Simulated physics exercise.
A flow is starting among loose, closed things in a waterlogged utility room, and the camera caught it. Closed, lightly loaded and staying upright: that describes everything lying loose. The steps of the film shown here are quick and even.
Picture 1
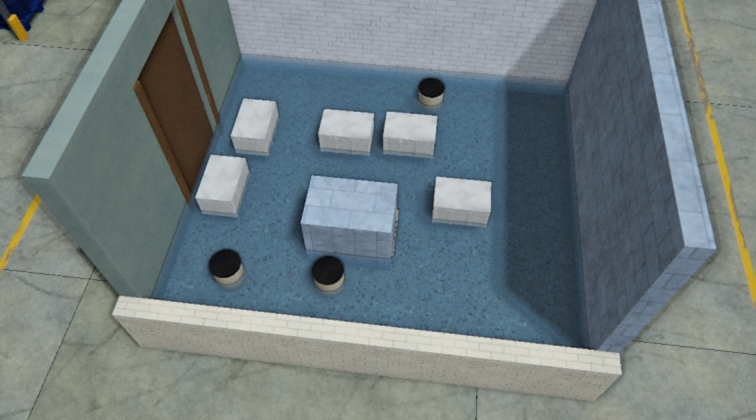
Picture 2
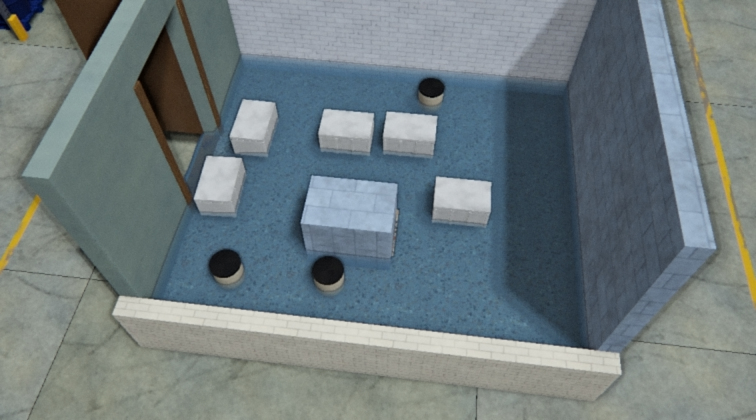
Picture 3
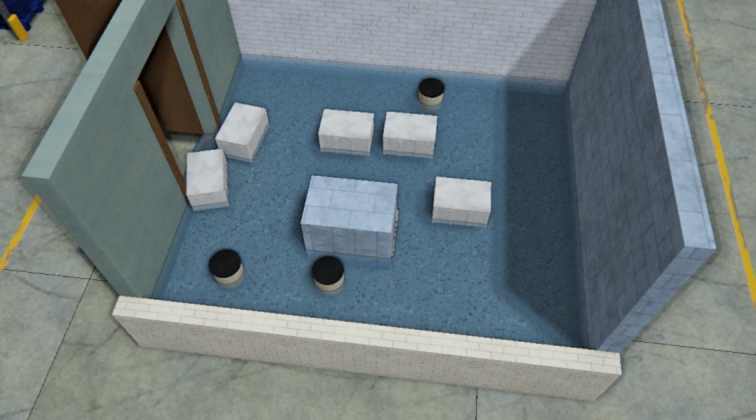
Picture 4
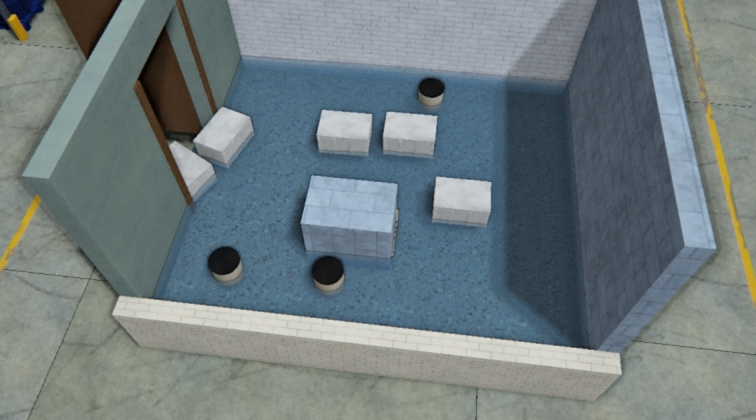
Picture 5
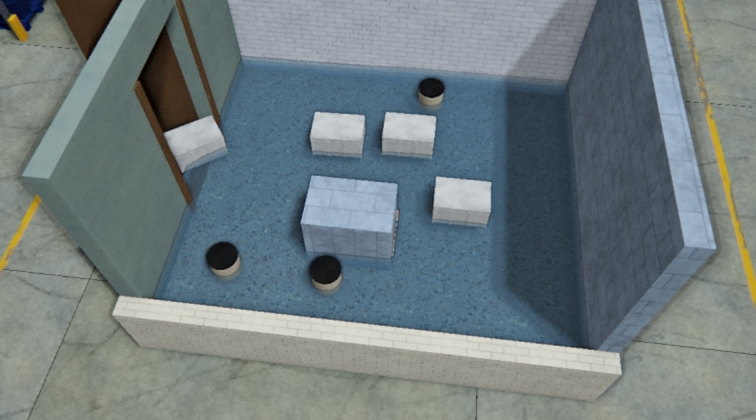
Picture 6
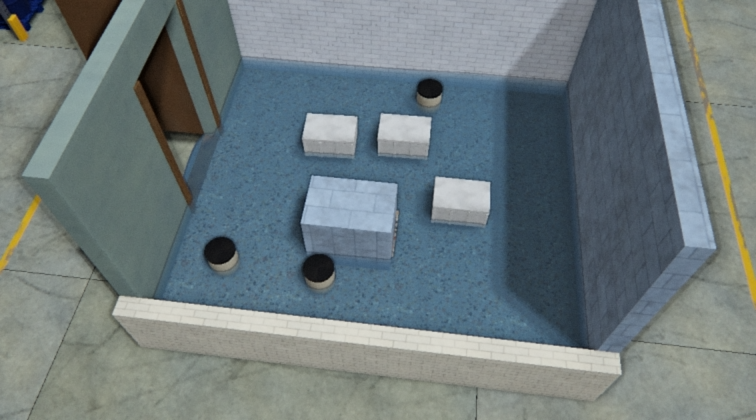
A brown door in the left wall of a flooded room opened, and two white blocks beside it drifted out through the gap one after the other, while other floating things shifted slightly.
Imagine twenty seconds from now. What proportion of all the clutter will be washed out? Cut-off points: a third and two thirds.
By the look of it, the outflow takes two thirds or a larger part of the stuff.
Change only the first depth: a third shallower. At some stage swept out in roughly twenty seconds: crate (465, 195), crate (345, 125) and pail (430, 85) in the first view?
Held back, swept away, held back.
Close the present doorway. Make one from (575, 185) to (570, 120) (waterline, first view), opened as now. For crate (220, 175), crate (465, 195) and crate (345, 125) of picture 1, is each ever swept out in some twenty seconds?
First trapped, second lost, third lost.
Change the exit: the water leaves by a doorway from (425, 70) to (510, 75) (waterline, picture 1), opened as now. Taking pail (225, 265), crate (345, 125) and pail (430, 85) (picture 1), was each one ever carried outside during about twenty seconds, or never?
Sequentially: Remains indoors, leaves the room, leaves the room.
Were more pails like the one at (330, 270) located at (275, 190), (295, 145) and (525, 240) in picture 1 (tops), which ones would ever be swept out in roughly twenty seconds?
First one makes it out, second one makes it out, third one does not escape.
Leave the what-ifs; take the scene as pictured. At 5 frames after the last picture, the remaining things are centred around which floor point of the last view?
Mean position: About (329, 185).
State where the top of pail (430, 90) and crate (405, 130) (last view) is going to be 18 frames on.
Near (357, 90) and (289, 130).
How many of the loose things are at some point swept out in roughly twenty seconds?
I count 7 of them.
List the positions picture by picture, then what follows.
The first frame shows a pail at (225, 263) floats; a crate at (346, 124), afloat; 0 of 8 have shifted.
The second frame shows a pail at (225, 263) floats; a crate at (346, 124) floats; 0 of 8 have shifted.
The third frame shows a pail at (225, 263), afloat; a crate at (346, 124) floats; 2 of 8 have shifted.
The fourth frame shows a pail at (224, 260), afloat, close to its start; a crate at (345, 125), afloat; 2 of 8 have shifted.
The fifth frame shows a pail at (222, 255) floats, close to its start; a crate at (338, 126) floats, close to its start; 4 of 8 have shifted.
The sixth frame shows a pail at (220, 250) floats, close to its start; a crate at (330, 127) floats, close to its start; 6 of 8 have shifted.
A moment on, 2 of 8 are out; 6 afloat.
Next, 4 of 8 are out; 4 afloat.
Later, 6 of 8 are out; 1 afloat.
In the end, 7 of 8 are out; 0 afloat.
